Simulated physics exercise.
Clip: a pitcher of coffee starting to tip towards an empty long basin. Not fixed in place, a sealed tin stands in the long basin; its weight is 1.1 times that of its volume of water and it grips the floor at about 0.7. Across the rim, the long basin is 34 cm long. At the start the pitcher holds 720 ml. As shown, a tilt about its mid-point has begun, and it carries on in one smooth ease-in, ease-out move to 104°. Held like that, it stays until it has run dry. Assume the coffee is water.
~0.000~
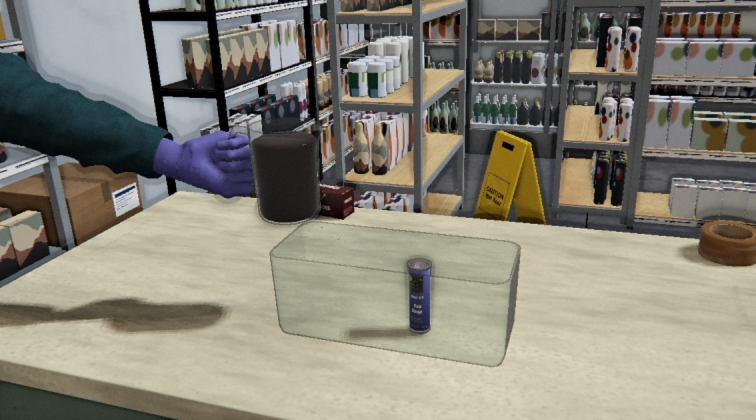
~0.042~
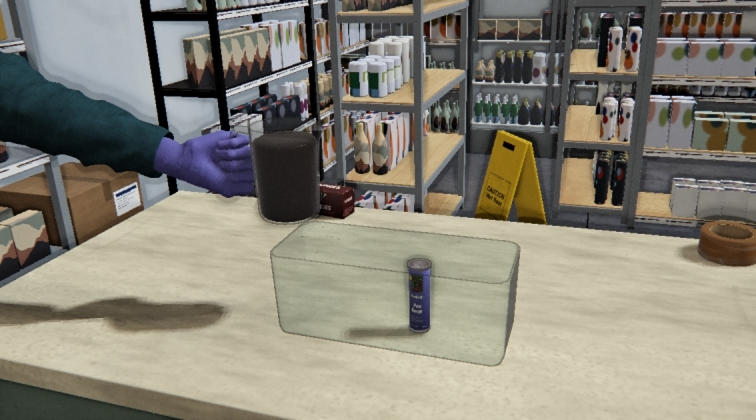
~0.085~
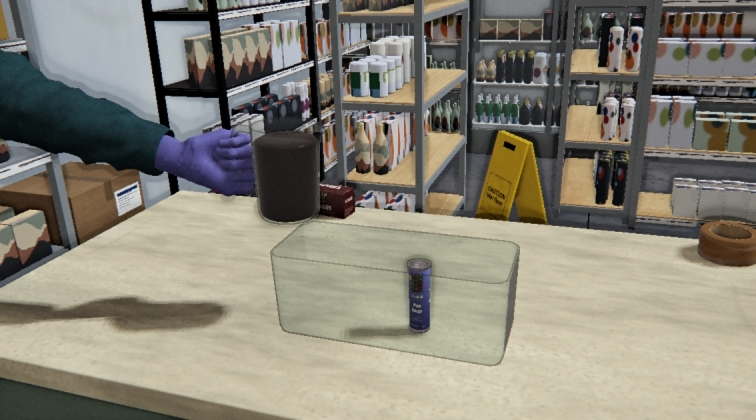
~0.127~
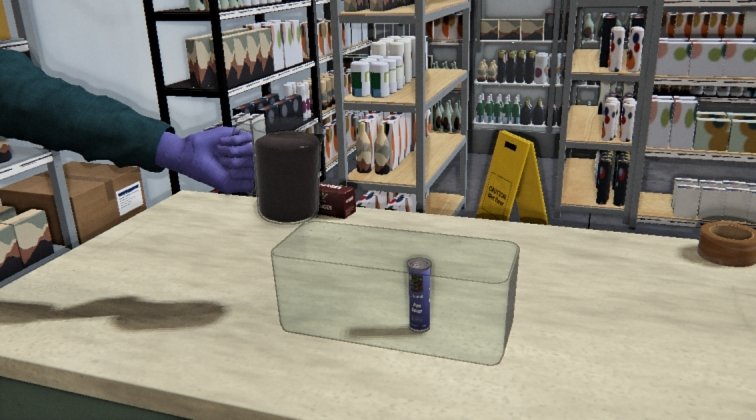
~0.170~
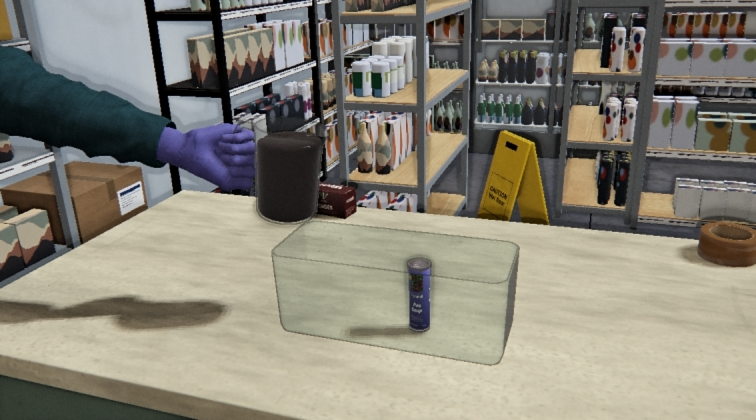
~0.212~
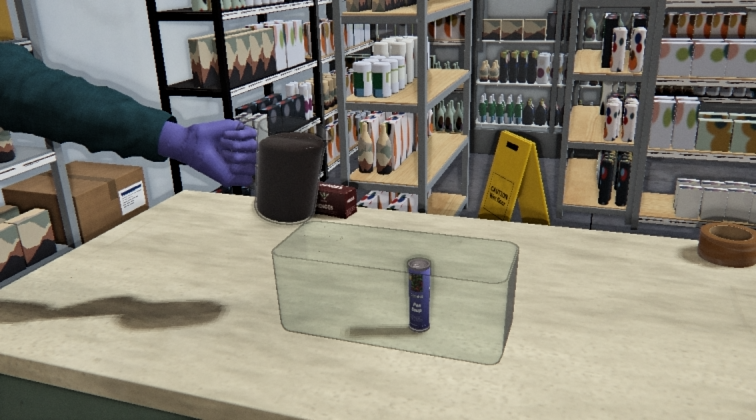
In a shop, a purple-gloved hand beside a dark pitcher as it tilts slightly rightward above a clear basin containing a small tin.
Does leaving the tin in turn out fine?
Yes.
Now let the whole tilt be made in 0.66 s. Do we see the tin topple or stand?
So the tin will hold steady.
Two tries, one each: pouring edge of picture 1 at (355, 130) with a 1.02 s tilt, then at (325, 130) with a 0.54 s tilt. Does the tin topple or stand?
Try 1: Tipped over; try 2: Still standing.
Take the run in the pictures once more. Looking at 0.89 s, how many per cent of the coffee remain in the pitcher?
Share remaining: Approx. 38 %.
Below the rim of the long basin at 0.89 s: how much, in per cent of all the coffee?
About 46 per cent.
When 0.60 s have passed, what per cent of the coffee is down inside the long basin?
Around 3%.
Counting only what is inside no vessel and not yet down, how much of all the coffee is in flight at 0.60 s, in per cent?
I'd say close to 12 per cent.
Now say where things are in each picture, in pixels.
Tilt 0°; pouring edge (323, 128); surface from (257, 137) to (316, 140); the long basin's rim runs from (287, 238) to (515, 264); the tin's top is at (420, 268), in the first picture.
Tilt 0°; pouring edge (323, 129); surface from (258, 136) to (316, 140), in the second picture.
Tilt 2°; pouring edge (324, 130); surface from (259, 136) to (317, 141), in the third picture.
Tilt 4°; pouring edge (326, 132); surface from (261, 136) to (319, 142), in the fourth picture.
Tilt 7°; pouring edge (329, 135); surface from (263, 137) to (321, 143), in the fifth picture.
Tilt 11°; pouring edge (332, 139); surface from (265, 138) to (324, 143), in the sixth picture.
Then, 0.60 s in, the tilt is 67° and 86 per cent is still to pour; the tin stands where it began.
Then, 0.89 s in, the tilt is 100° and 38 per cent is still to pour; the tin stands where it began.
Then, 1.19 s in, the tilt is 104° and 5 per cent is still to pour; the tin stands where it began.
Then, 1.52 s in, the tilt is 104° and 0 per cent is still to pour; the tin stands where it began.
Finally, the tin stands where it began.
